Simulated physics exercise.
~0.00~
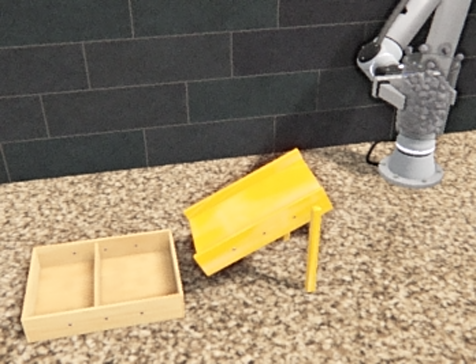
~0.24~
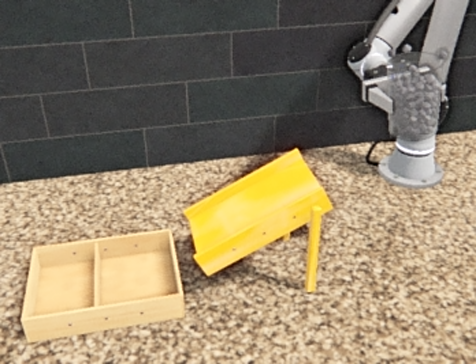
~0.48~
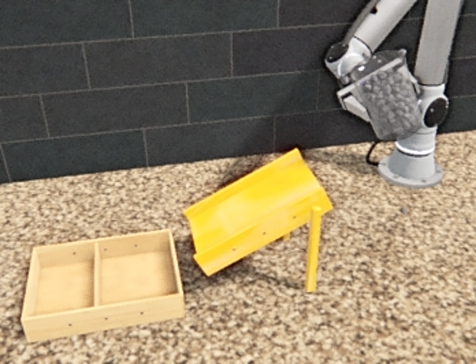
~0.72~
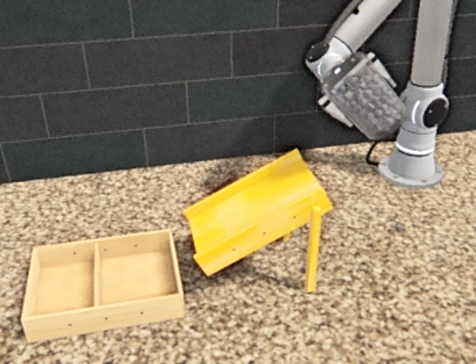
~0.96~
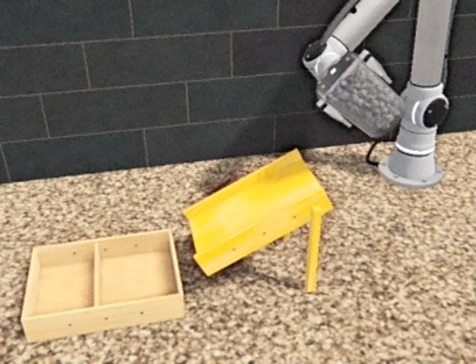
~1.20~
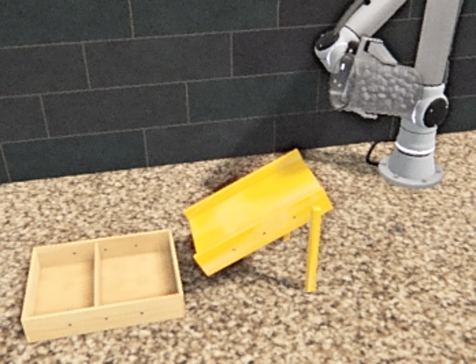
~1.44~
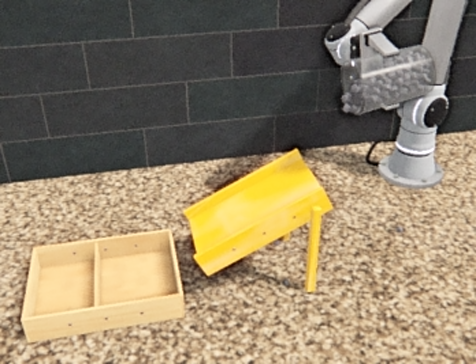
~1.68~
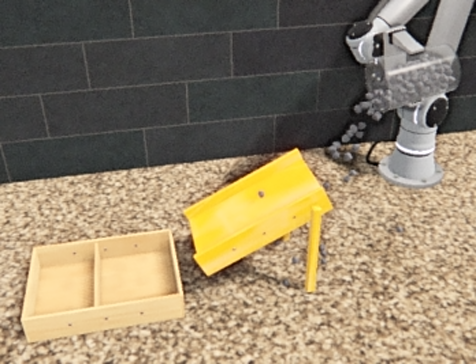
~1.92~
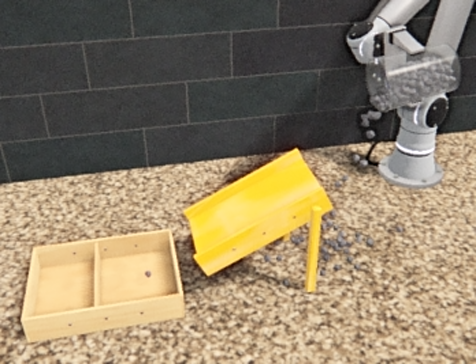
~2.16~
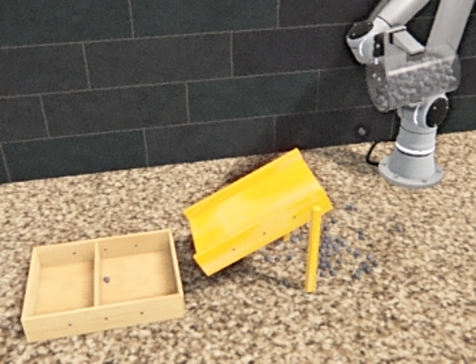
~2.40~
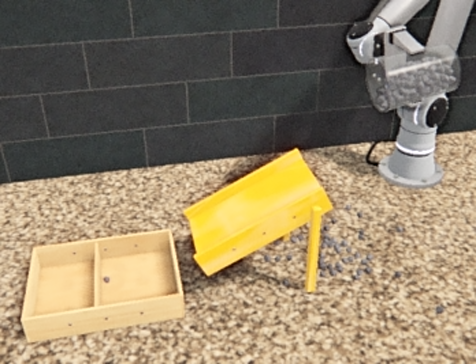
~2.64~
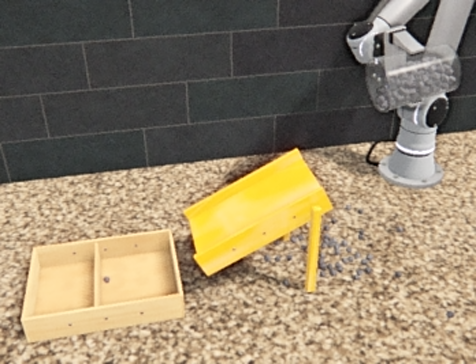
A speckled tan countertop in front of a dark tiled wall is seen from a fixed, slightly raised viewpoint. A pale wooden box with two compartments sits at left, a tilted yellow chute on a post stands at centre, and a grey robot arm at right holds a container of small grey pebbles. The arm swings the container left while tipping it, then draws it back right and turns it onto its side. Pebbles spill out, mostly dropping behind the chute and scattering on the counter. One rolls down into the box's right compartment, and the arm stops, still holding many pebbles.
